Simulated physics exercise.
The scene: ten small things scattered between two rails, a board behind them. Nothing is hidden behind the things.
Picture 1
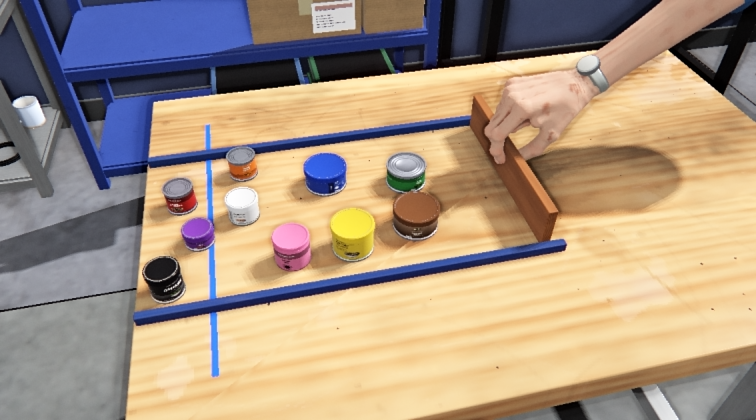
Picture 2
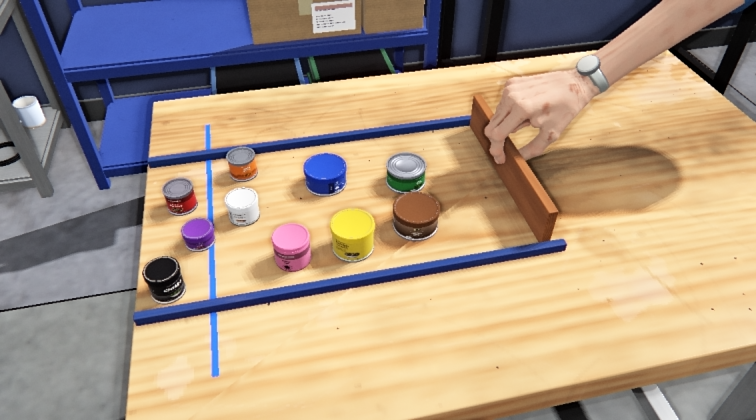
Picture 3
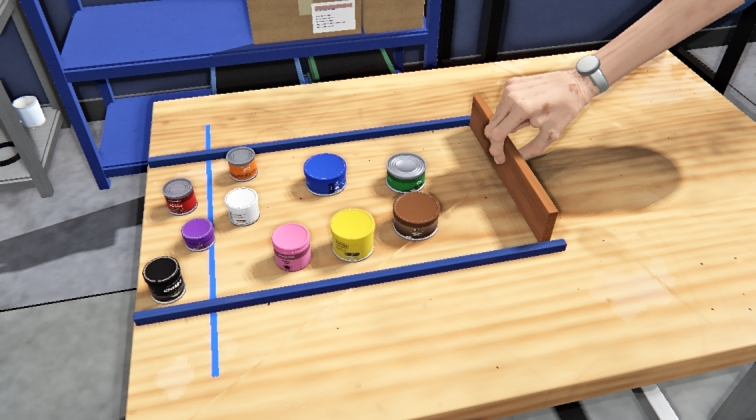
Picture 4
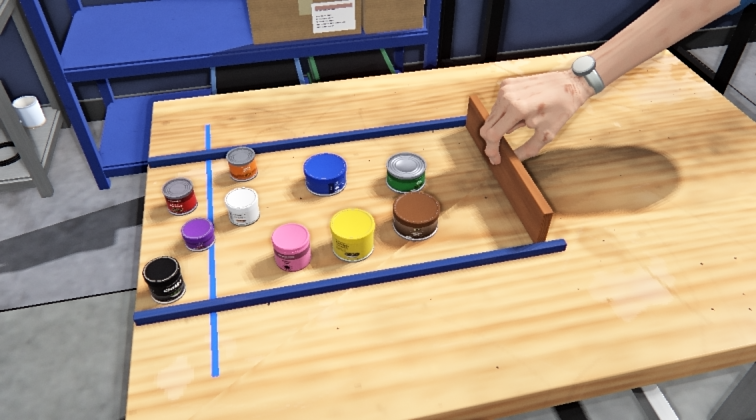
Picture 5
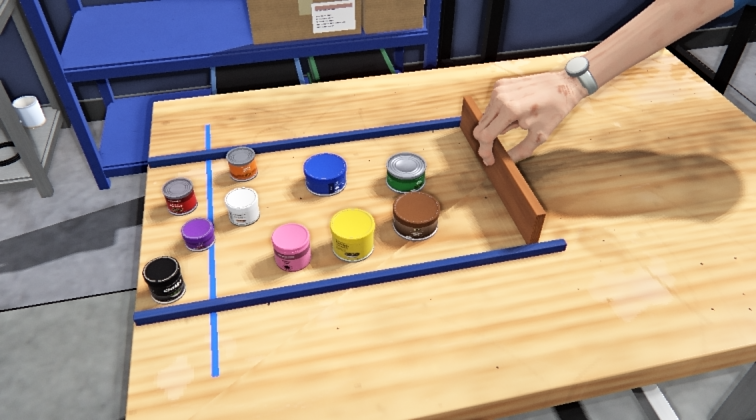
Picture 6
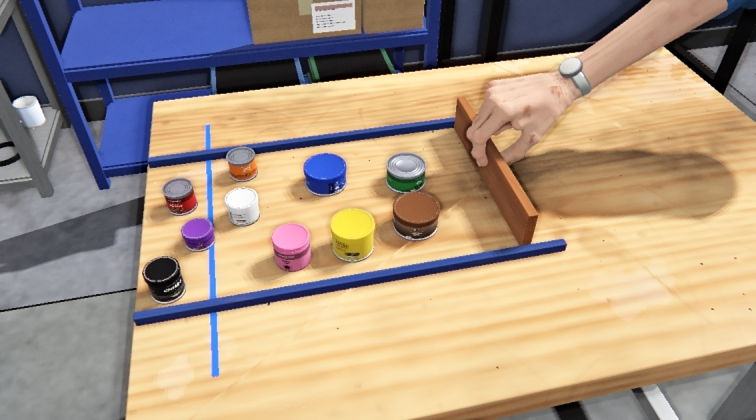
Hand in a wristwatch sliding a brown board slightly left between blue rails on a wooden table, ten small paint pots staying still.
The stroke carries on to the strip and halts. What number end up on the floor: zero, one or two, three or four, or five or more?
As it turns out, the number that fall off is one or two.
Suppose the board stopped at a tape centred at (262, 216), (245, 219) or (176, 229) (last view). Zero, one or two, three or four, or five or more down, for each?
In that order: No fall at all; none at all; five or more.
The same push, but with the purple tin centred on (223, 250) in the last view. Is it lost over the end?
Then it survives.
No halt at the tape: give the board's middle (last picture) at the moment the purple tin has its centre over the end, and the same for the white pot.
For the purple tin at (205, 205), for the white pot at (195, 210).
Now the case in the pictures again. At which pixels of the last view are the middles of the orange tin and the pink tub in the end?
The orange tin stops around (192, 162); the pink tub around (143, 285).
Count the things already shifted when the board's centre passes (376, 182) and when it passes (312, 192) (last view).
At the one place 5, at the other 6.
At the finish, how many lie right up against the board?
In contact: 5.
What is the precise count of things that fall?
In all, 1 of them.
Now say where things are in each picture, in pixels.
Black pot (165, 280); red tin (180, 197); purple tin (199, 235); board (508, 163); tape (211, 224), in the first picture.
Red tin (180, 197); board (508, 163), in the second picture.
Purple tin (199, 235); green tin (406, 173), in the third picture.
Black pot (165, 280); brown tin (416, 216), in the fourth picture.
Red tin (180, 197); yellow tin (353, 236), in the fifth picture.
Black pot (165, 280); red tin (180, 197); purple tin (199, 235); board (491, 165); tape (211, 224), in the sixth picture.
Early on, none off yet; black pot at rest near (165, 280); red tin at rest near (180, 197); purple tin at rest near (199, 235).
Finally, the number that fall off is one or two; lost, black pot.
